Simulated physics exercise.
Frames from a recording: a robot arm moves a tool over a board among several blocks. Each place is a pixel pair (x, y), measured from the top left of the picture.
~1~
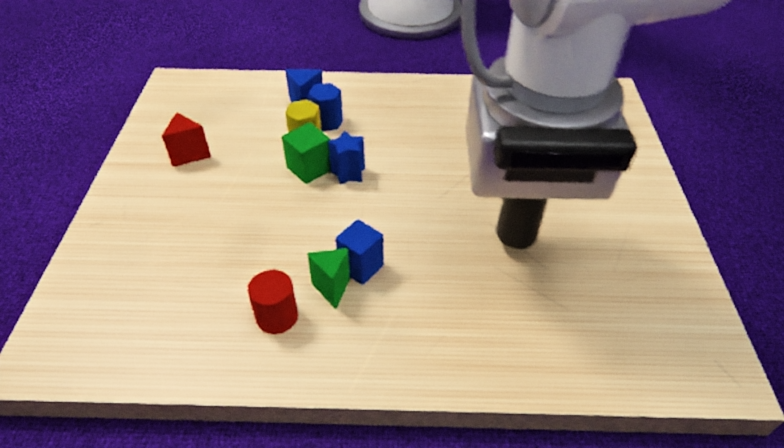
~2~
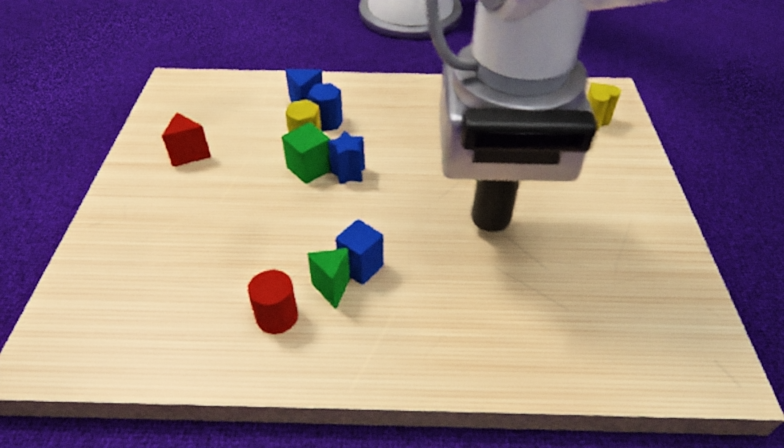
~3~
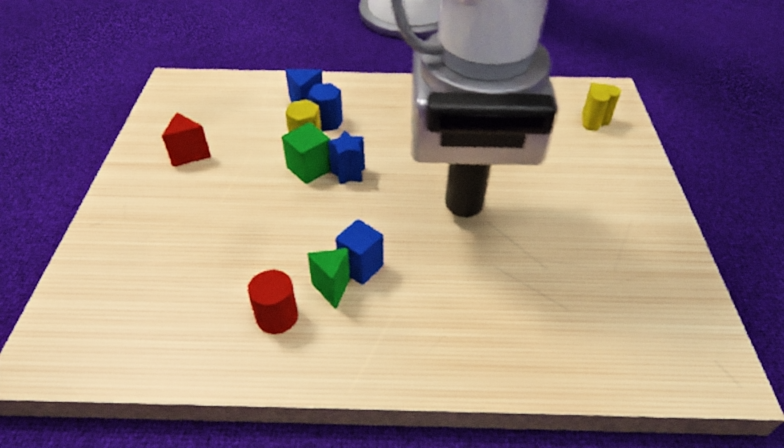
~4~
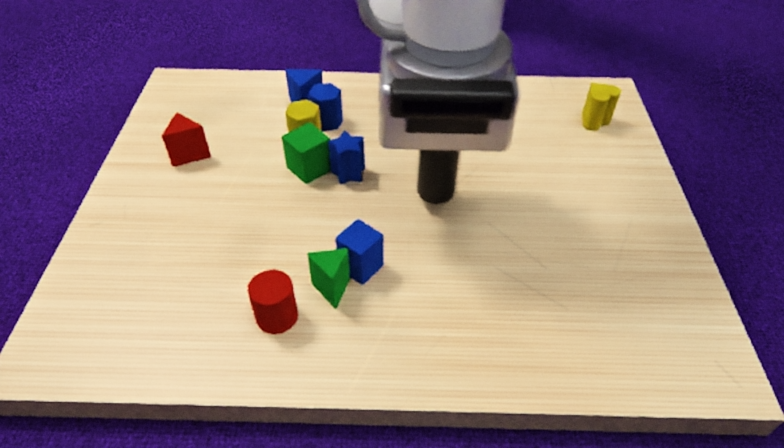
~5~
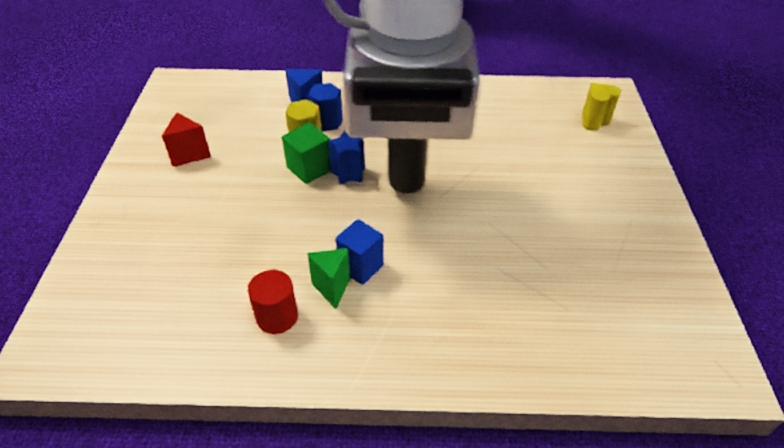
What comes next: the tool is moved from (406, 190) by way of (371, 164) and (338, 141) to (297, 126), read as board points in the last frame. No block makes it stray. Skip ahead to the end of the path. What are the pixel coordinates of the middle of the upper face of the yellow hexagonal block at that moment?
Near (261, 106).
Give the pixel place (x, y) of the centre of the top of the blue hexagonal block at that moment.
The answer is (314, 79).
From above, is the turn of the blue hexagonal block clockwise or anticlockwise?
It spins clockwise.
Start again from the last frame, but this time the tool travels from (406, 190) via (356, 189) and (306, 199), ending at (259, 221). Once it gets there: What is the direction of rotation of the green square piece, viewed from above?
Viewed from overhead, the green square piece winds up turned anticlockwise.
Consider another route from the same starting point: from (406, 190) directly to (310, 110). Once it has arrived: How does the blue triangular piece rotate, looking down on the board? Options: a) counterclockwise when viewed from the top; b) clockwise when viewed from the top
The answer is b.
What follows on the original path. One third of the way, tool (371, 155); blue star block (340, 140), turned 30° anticlockwise.
Two thirds of the way, tool (336, 132); blue star block (335, 137), turned 65° anticlockwise.
At the end, tool (296, 118); yellow hexagonal block (261, 107), turned 70° anticlockwise; blue triangular piece (297, 69); blue hexagonal block (314, 79), turned 30° clockwise; blue star block (335, 137), turned 65° anticlockwise.
